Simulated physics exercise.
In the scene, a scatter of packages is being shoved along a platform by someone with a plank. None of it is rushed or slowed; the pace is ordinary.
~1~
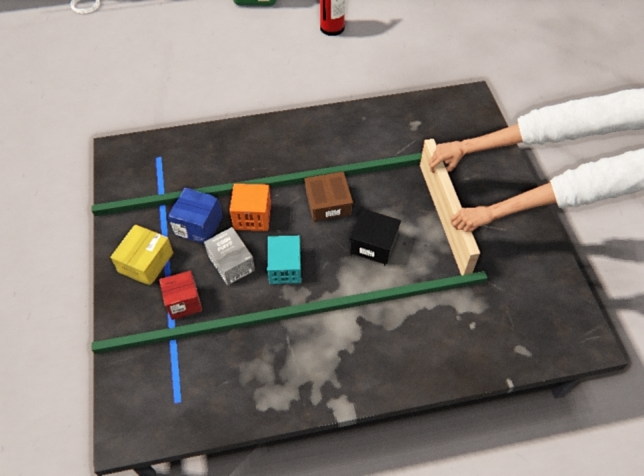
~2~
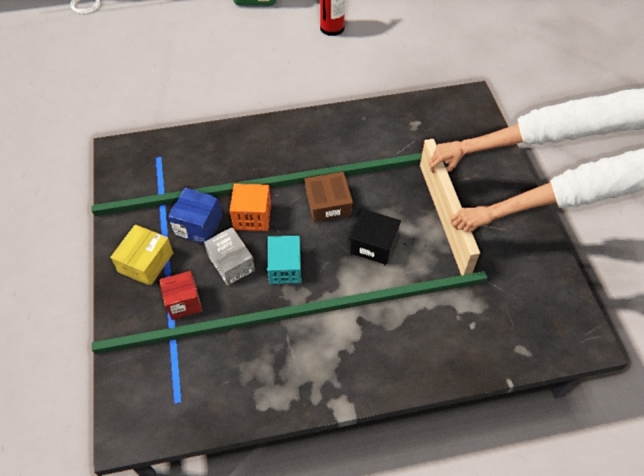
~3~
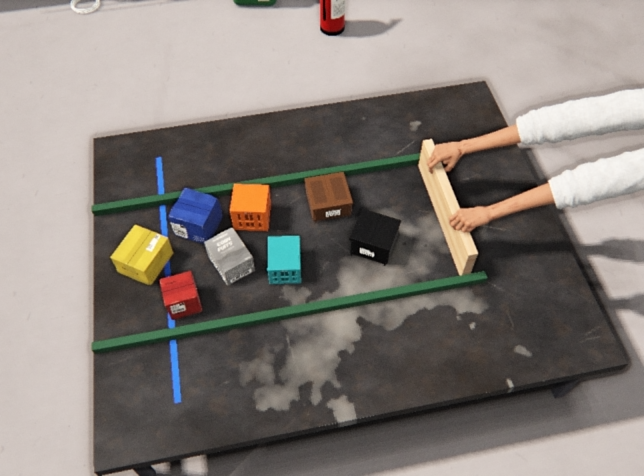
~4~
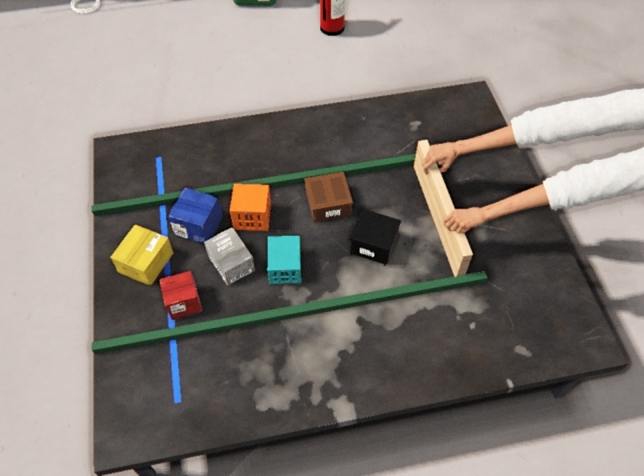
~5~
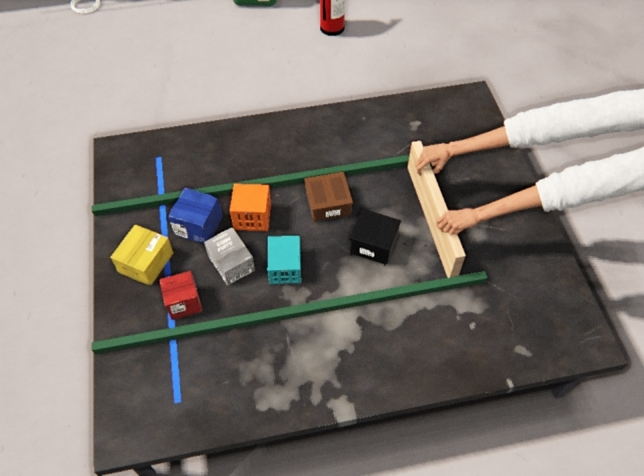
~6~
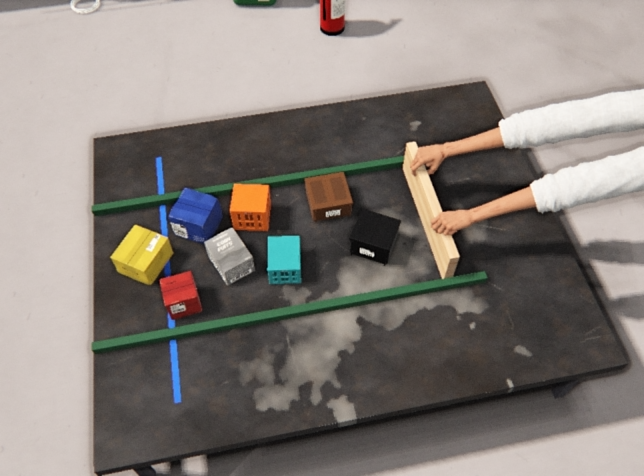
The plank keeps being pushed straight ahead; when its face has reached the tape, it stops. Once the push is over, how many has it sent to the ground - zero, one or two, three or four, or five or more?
Once it is over, it has sent three or four to the ground.
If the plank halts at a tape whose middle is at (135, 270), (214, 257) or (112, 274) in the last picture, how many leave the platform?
Try 1: 6; try 2: 1; try 3: 8.
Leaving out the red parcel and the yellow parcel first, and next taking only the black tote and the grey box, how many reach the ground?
2 in the first case, 1 in the second.
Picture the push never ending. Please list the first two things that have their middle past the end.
Order: Yellow parcel, blue parcel.
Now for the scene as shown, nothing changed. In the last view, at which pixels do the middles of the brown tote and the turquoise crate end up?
The brown tote at (142, 227), the turquoise crate at (107, 292).
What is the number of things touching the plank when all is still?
Well, it touches 2.
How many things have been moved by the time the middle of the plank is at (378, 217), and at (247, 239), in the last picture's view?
By the first moment it's 1, by the second it's 8.
A little later, none off yet; yellow parcel at rest near (143, 255); red parcel at rest near (181, 296); blue parcel at rest near (196, 216).
When it is over, the number that fall off is three or four; down, grey box, blue parcel, red parcel and yellow parcel.
